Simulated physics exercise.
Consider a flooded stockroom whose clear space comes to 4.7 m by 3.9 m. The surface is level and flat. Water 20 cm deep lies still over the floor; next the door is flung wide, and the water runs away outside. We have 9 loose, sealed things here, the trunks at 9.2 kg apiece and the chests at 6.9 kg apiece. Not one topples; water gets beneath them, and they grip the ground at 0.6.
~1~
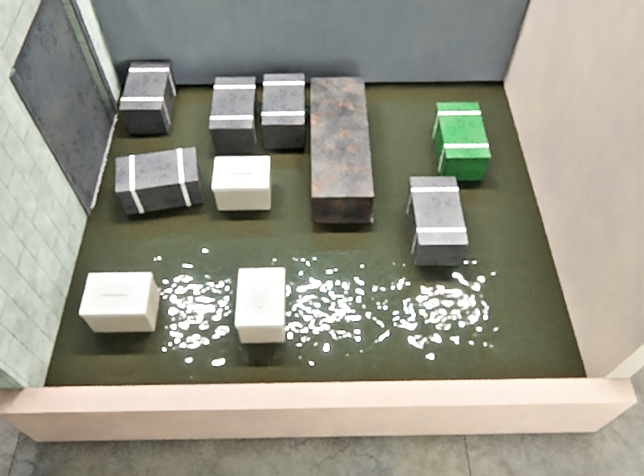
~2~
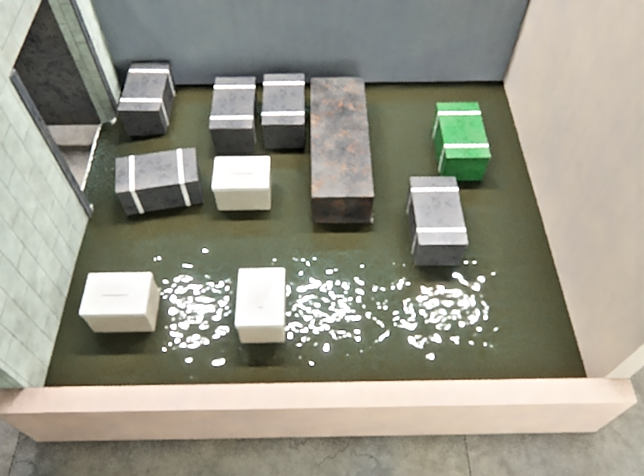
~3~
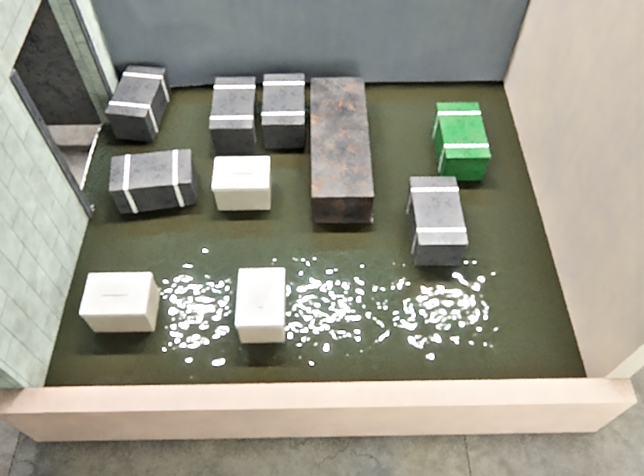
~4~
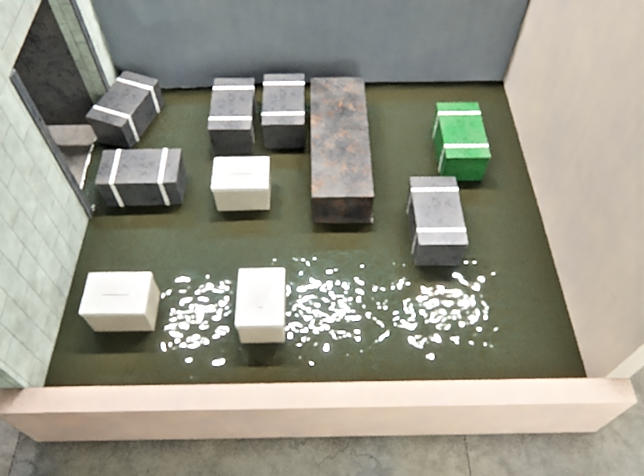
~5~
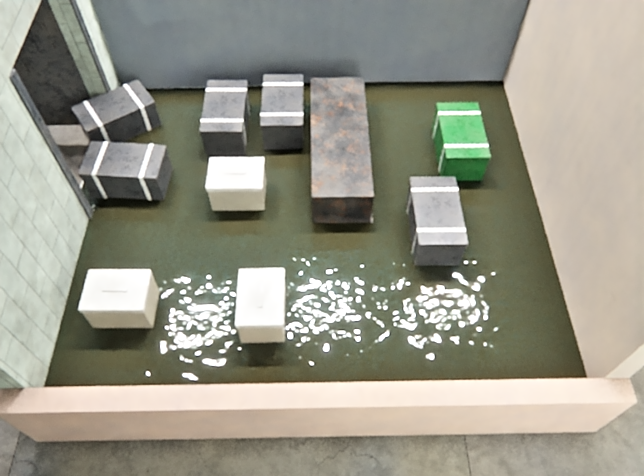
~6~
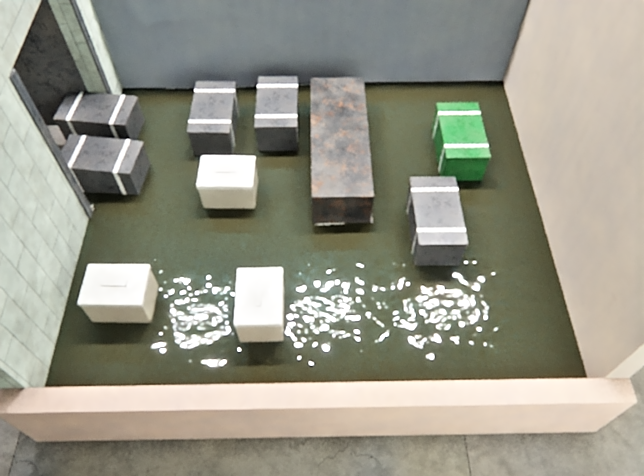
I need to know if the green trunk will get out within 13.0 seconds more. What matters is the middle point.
I'd say the green trunk never exits.
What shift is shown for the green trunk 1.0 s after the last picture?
I'd put it at around 0 cm.
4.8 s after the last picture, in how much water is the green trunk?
The depth there is around 15 cm.
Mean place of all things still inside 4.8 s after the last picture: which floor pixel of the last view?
Near (210, 194).
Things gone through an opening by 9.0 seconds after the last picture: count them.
Count at that moment: 1.
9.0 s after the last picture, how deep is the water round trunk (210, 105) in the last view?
Depth: Near 11 cm.
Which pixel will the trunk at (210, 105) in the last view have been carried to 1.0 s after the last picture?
Look for it near (185, 101).
Then, 1.0 s after the last picture the green trunk is near (463, 129), 0.0 m from its start, afloat; 1 of 9 are out; 8 afloat.
Then, 4.8 s after the last picture the green trunk is near (449, 138), 0.2 m from its start, afloat; 1 of 9 are out; 8 afloat.
Then, 9.0 s after the last picture the green trunk is near (446, 143), 0.2 m from its start, afloat; 1 of 9 are out; 8 afloat.
Then, 13.0 s after the last picture the green trunk is near (444, 165), 0.5 m from its start, afloat; 1 of 9 are out; 8 afloat.
